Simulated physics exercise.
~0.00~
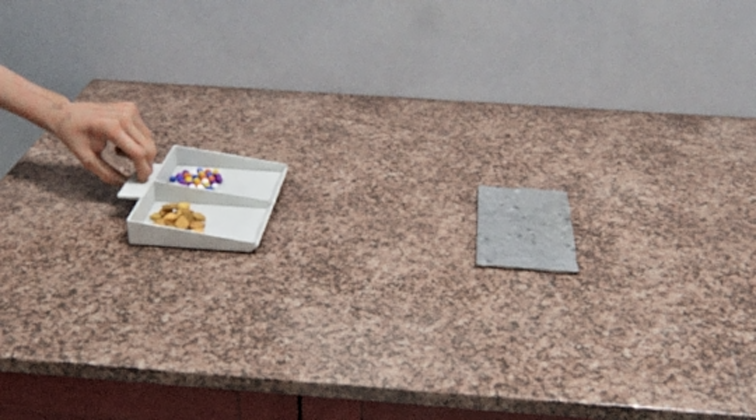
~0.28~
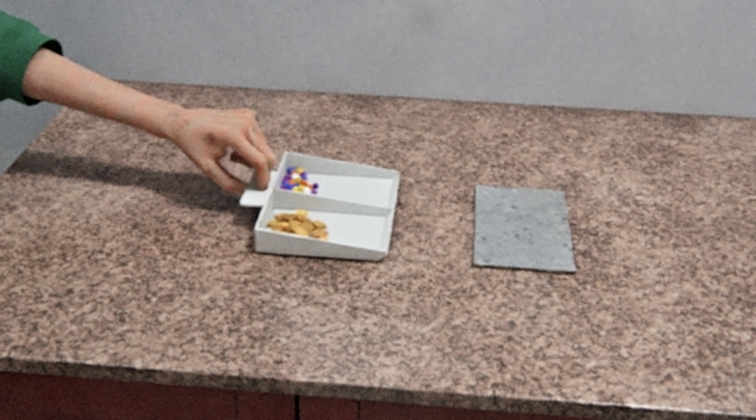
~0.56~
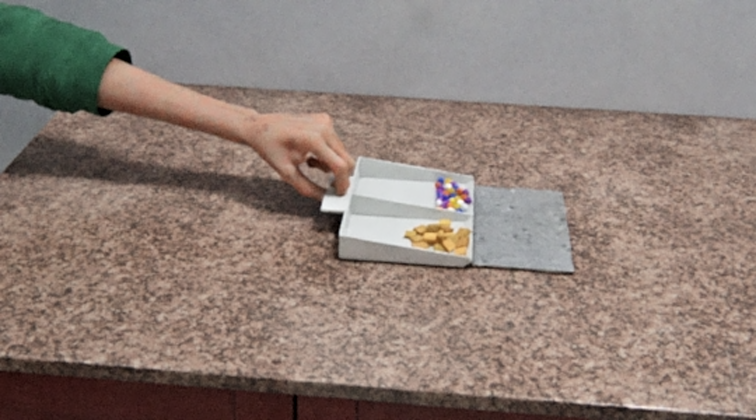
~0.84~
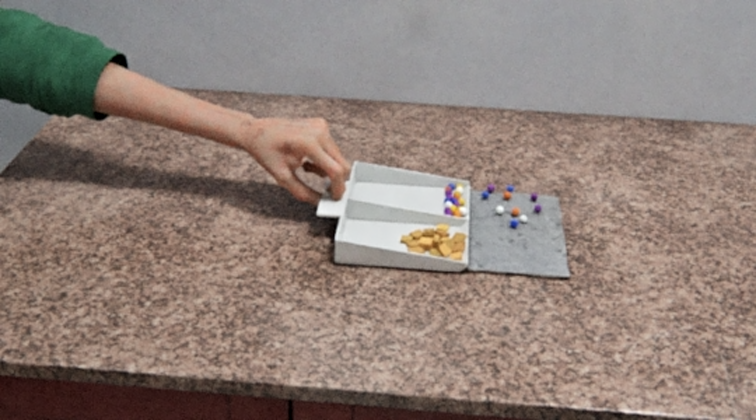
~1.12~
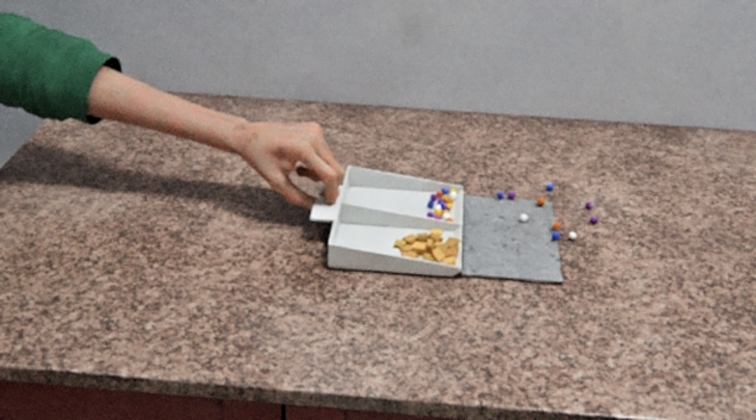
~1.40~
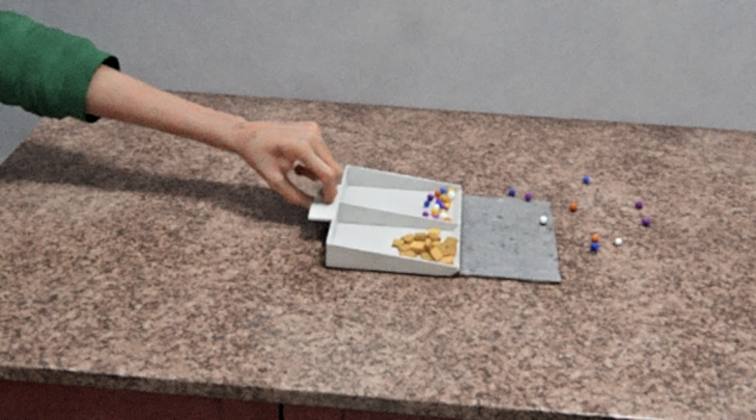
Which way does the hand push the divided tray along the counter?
The hand pushes the tray to the right, towards the grey slab.
White divided tray sliding right by hand and stopping against a grey slab, some colourful beads spilling beyond, tan pieces staying inside.
